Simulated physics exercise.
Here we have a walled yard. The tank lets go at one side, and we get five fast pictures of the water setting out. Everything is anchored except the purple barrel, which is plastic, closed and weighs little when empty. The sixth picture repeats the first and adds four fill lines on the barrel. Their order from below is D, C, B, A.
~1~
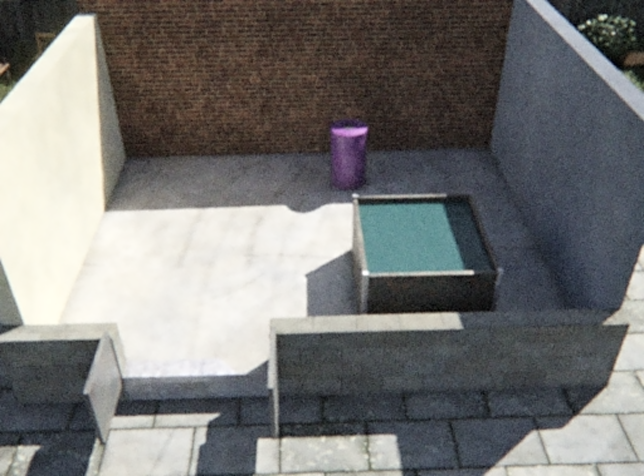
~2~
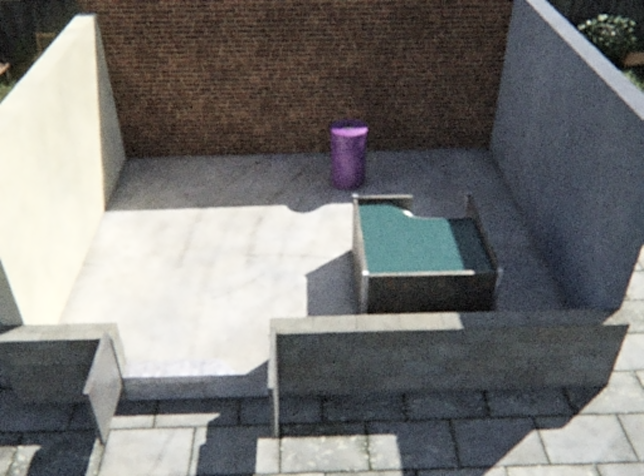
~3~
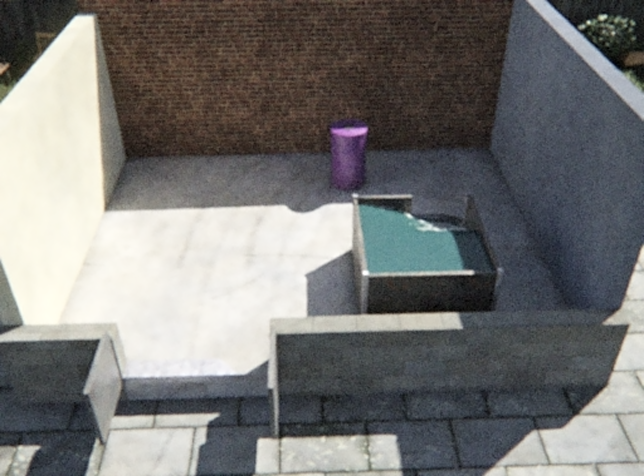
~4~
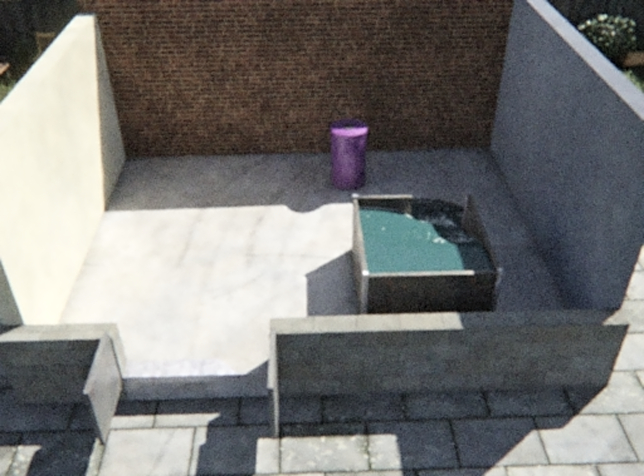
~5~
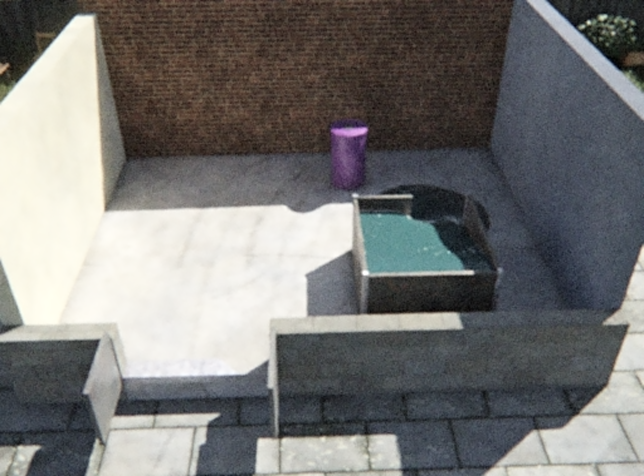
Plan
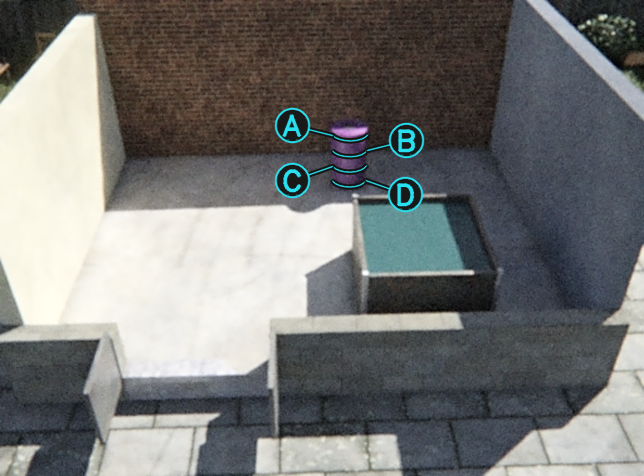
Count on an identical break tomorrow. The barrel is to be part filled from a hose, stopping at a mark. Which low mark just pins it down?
Choose C.
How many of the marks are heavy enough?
Three.
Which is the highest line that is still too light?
It is D.
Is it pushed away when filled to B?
No, that is safe.
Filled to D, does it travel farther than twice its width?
Yes, clearly.
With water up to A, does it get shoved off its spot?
No, that is safe.
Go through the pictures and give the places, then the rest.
Lid of the purple barrel at (349, 127); tank full, its middle at (421, 237); open gate at (194, 323).
Water covers 1 % of the ground, mostly out of sight from here.
Water covers 3 % of the ground, mostly out of sight from here.
Water covers 5 % of the ground, mostly out of sight from here.
Lid of the purple barrel at (349, 127); water covers 8 % of the ground and is seen nearest the barrel at (390, 194).
On the marked copy, A at (351, 140); B at (350, 156); C at (350, 172); D at (350, 187); from the bottom up D, C, B, A.
For line A, it does not move.
For line B, it does not move.
For line C, it does not move.
For line D, it is pushed about 5 times its own width away.
